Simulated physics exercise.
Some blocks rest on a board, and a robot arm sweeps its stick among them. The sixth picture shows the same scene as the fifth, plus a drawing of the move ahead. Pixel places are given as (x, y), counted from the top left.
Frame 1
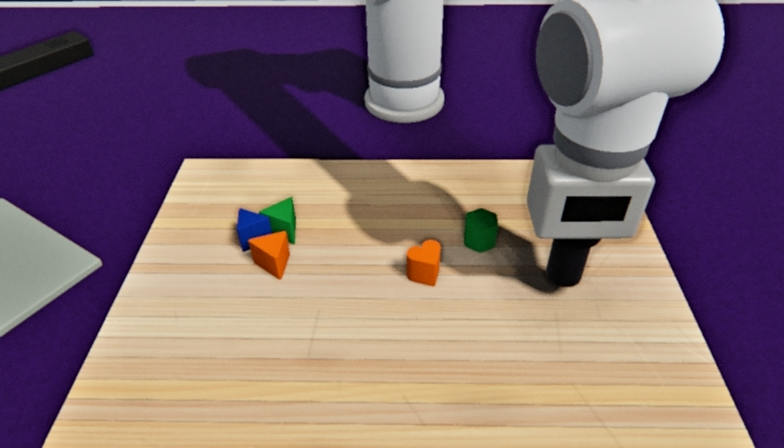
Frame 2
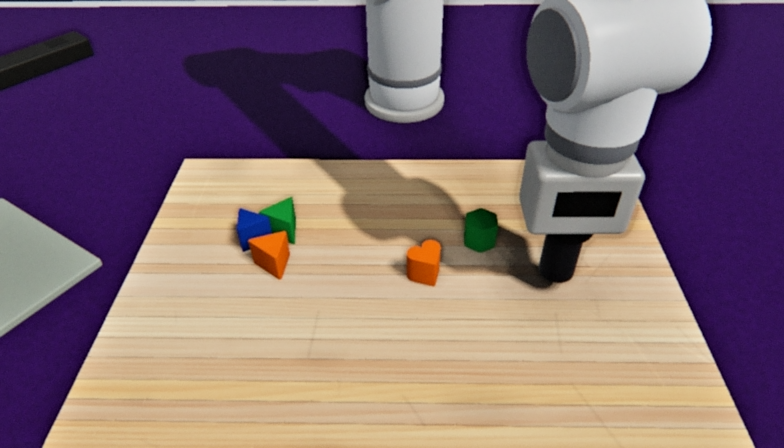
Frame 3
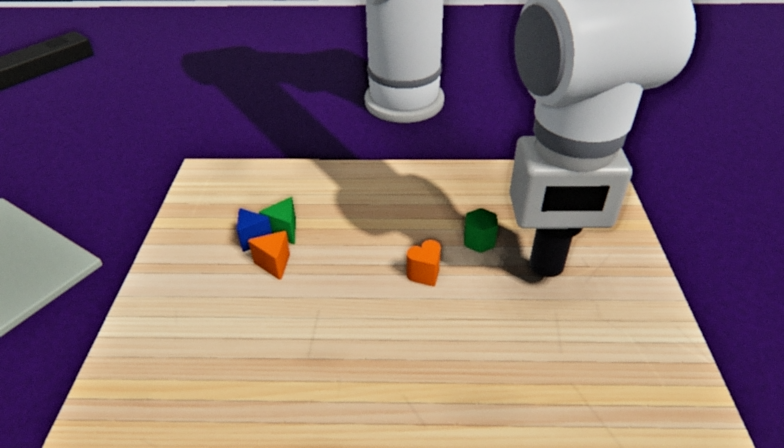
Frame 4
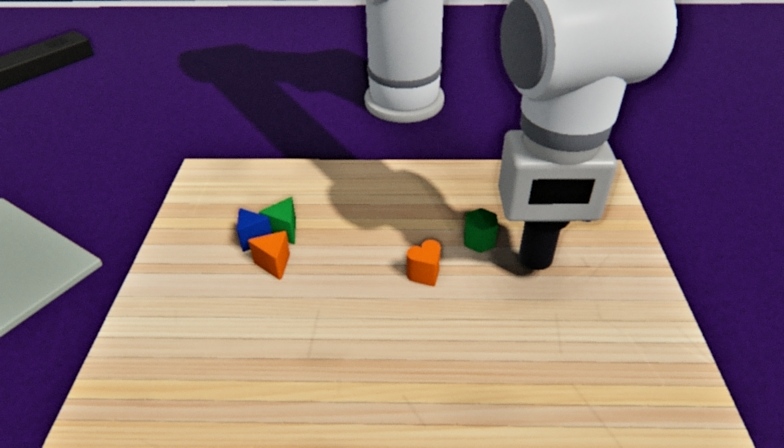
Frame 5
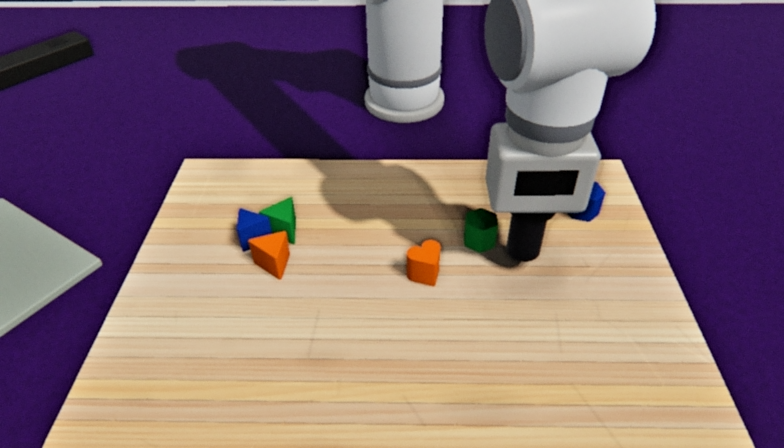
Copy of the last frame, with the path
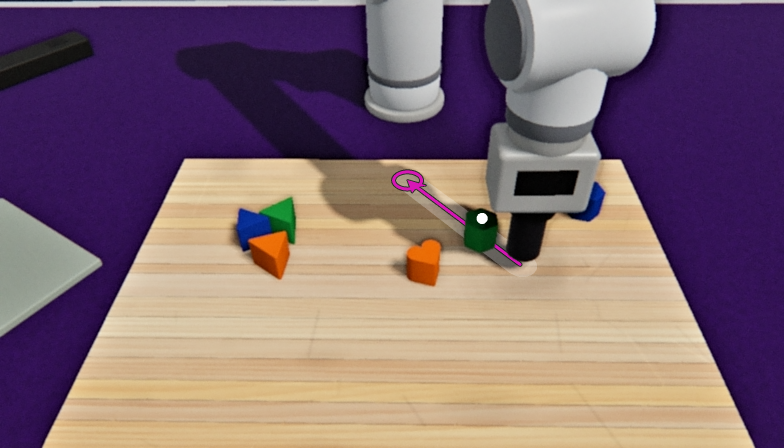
On a wooden board, a robot arm slowly moves its black stick left toward a green block, while the scattered blocks stay still.
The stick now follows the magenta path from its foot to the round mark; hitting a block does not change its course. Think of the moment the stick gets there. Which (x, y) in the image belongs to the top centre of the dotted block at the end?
The middle of its top is at (411, 190).
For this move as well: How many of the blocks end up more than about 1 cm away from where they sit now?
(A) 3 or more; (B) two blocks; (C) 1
The answer is C.
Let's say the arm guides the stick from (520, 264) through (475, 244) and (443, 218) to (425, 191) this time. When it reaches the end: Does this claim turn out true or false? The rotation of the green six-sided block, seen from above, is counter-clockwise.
Answer: True.
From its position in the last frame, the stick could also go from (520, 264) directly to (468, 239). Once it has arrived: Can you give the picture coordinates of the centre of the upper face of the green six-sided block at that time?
Answer: (445, 202).
The drawn path runs from (520, 264) directly to (408, 180); the dot is on the green six-sided block.
On the path given first. One third of the way, stick (480, 219); green six-sided block (450, 204), turned 40° anticlockwise.
Two thirds of the way, stick (442, 192); green six-sided block (414, 192).
At the end, stick (408, 167); orange heart block not moved; green six-sided block (411, 190), turned 145° anticlockwise.
